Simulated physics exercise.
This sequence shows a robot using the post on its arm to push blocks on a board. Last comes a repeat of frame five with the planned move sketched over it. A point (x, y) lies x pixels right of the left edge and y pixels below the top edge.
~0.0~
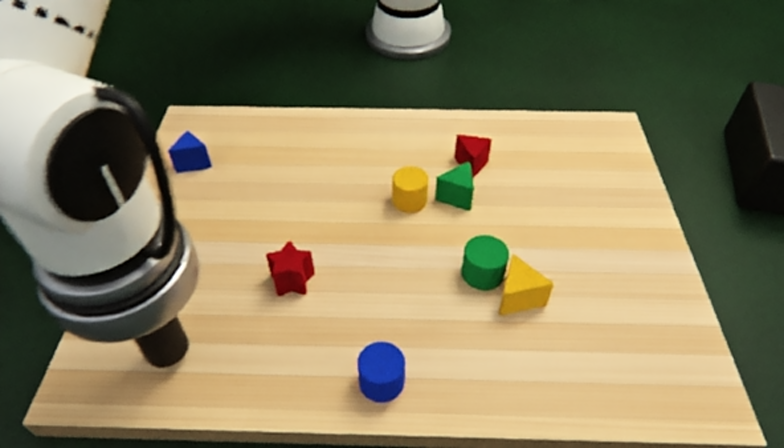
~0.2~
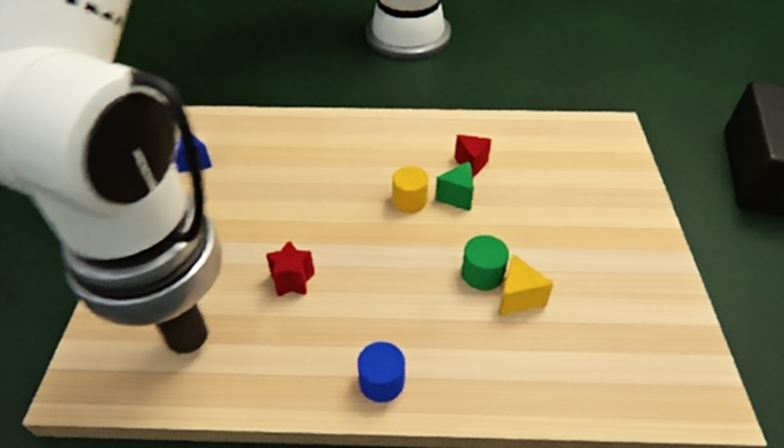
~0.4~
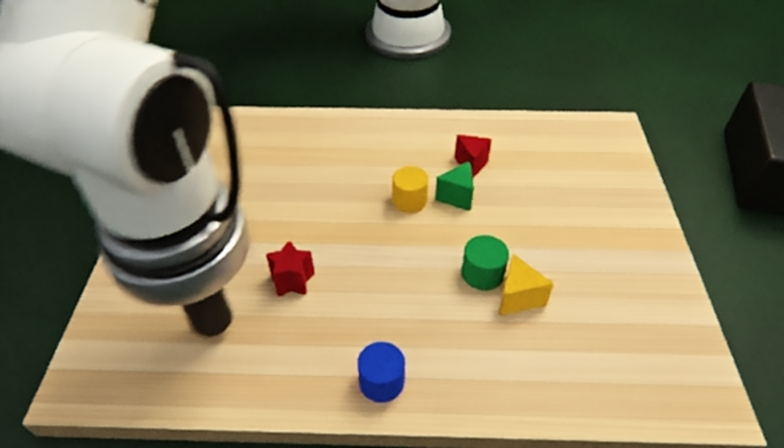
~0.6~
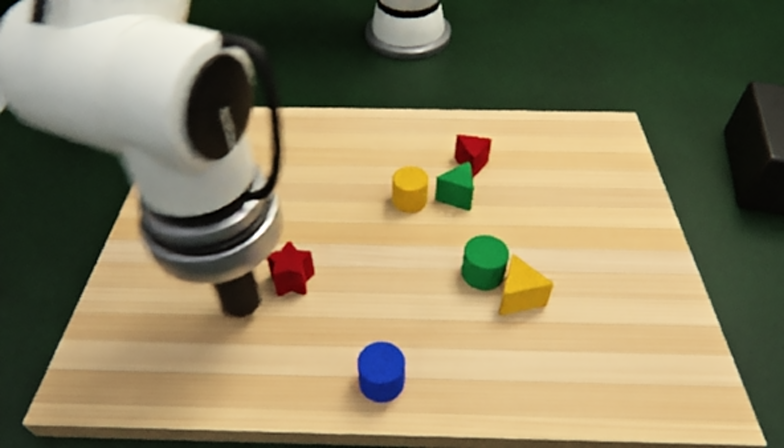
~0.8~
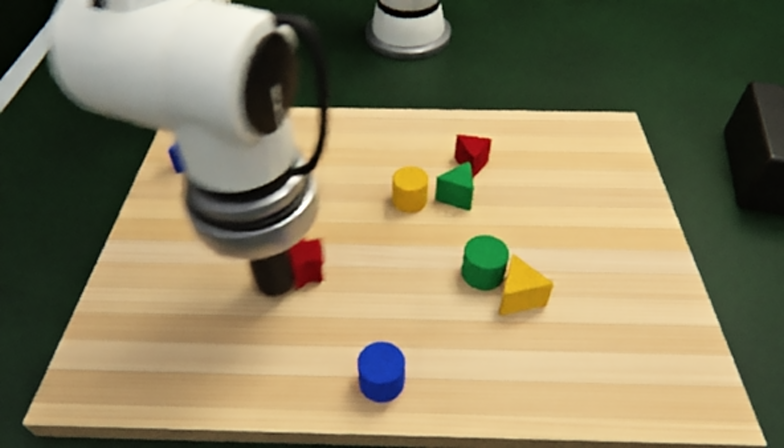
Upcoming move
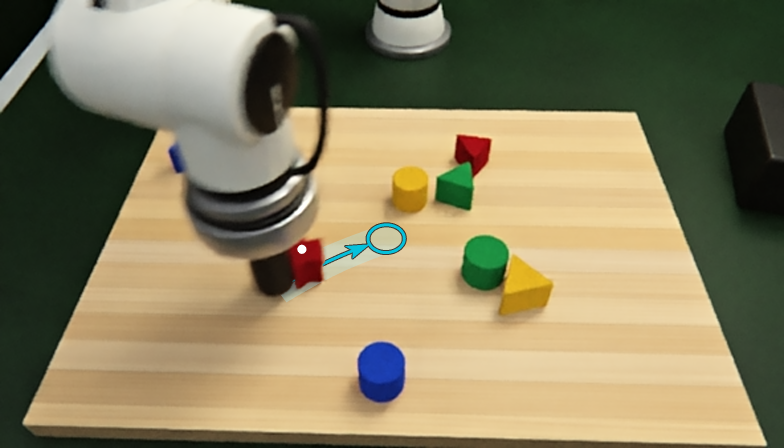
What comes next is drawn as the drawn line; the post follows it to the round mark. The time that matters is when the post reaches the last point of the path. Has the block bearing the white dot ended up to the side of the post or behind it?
The answer is no.
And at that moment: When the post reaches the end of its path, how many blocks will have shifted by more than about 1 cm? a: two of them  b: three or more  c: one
c
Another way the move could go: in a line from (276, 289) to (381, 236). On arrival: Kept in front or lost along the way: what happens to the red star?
It sits in front of the post.
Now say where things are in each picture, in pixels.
Lower end of the post (167, 349), tops of blocks, red star (288, 258), yellow circle (411, 177), green triangle (460, 175), in the first frame.
Post (187, 335), blocks as before, in the second frame.
Post (212, 319), blocks as before, in the third frame.
Post (241, 301), blocks as before, in the fourth frame.
Post (274, 281), red star (302, 249), yellow circle (411, 177), green triangle (460, 175), in the fifth frame.
The drawn path runs from (276, 289) through (313, 269) and (350, 252) to (386, 238); the dot is on the red star.
On the path given first. One third of the way, post (312, 260); red star (338, 229).
Two thirds of the way, post (350, 243); red star (375, 213).
At the end, post (386, 230); red star (410, 198); yellow circle (414, 175); green triangle not moved.
